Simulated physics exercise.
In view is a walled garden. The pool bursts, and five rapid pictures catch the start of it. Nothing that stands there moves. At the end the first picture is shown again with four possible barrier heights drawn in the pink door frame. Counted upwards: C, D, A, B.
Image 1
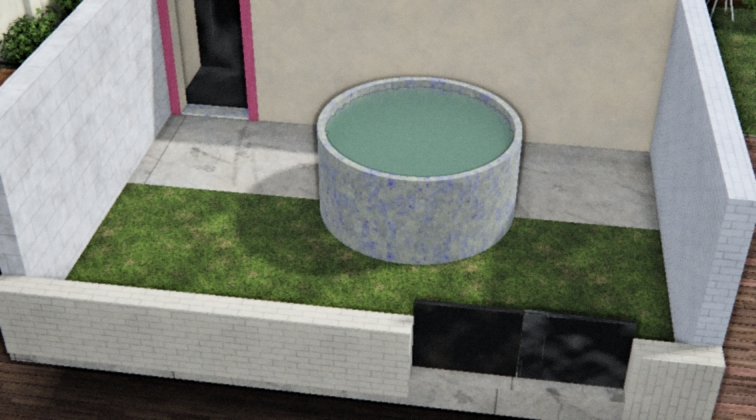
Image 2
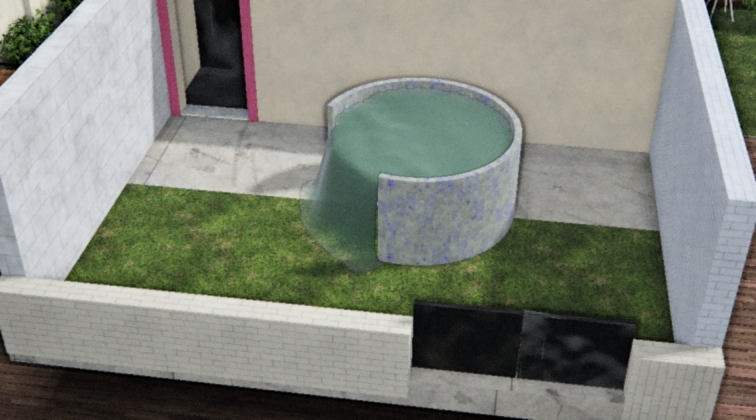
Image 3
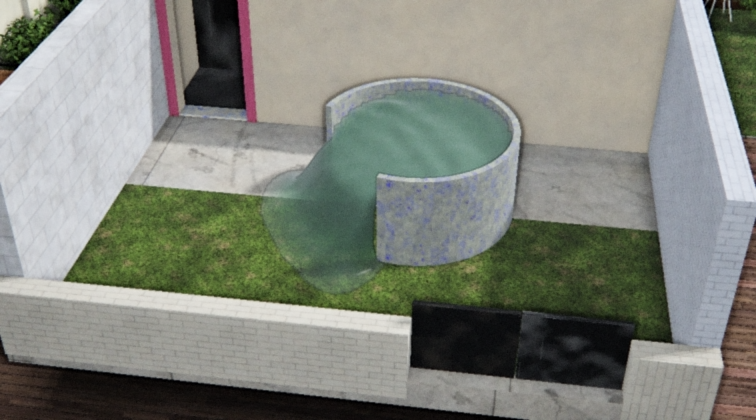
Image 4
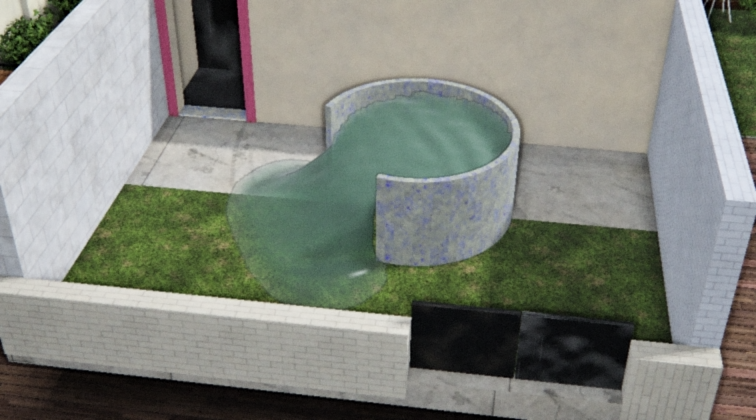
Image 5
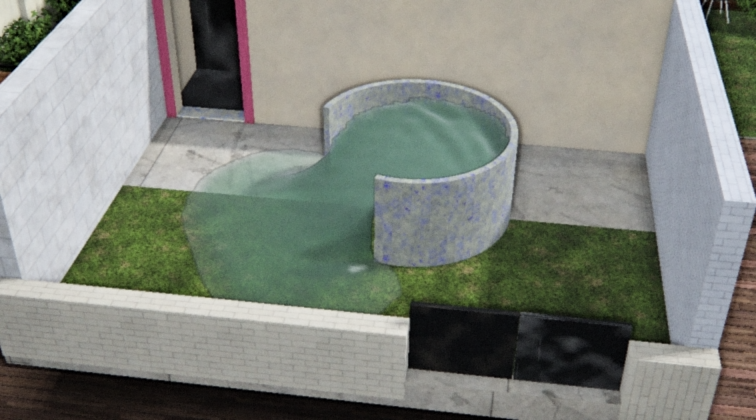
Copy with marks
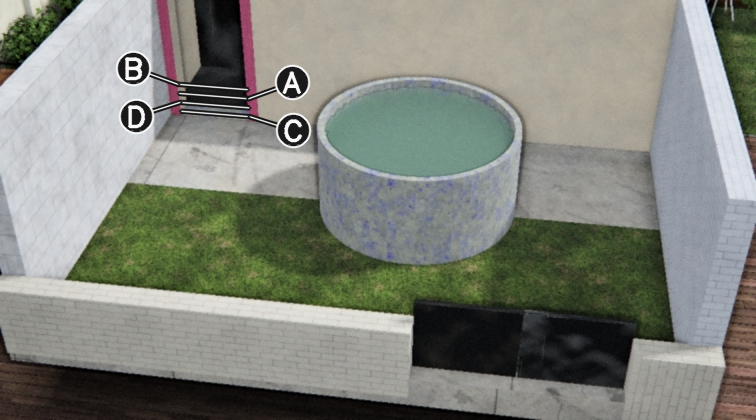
Round stone pool in a walled garden losing a section of its side, green water pouring out leftward and spreading across the grass.
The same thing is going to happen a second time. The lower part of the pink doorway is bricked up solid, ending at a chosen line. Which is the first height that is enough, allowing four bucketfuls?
Choose A.
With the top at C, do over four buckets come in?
Yes.
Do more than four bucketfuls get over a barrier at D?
Yes.
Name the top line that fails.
Line D.
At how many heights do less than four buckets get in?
Two.
On the marked copy, A at (213, 96); B at (212, 86); C at (215, 113); D at (214, 105); from the bottom up C, D, A, B.
If A is chosen, a bucket or two gets in.
If B is chosen, nothing gets over.
If C is chosen, dozens of bucketfuls pour in.
If D is chosen, some 15 bucketfuls get in.
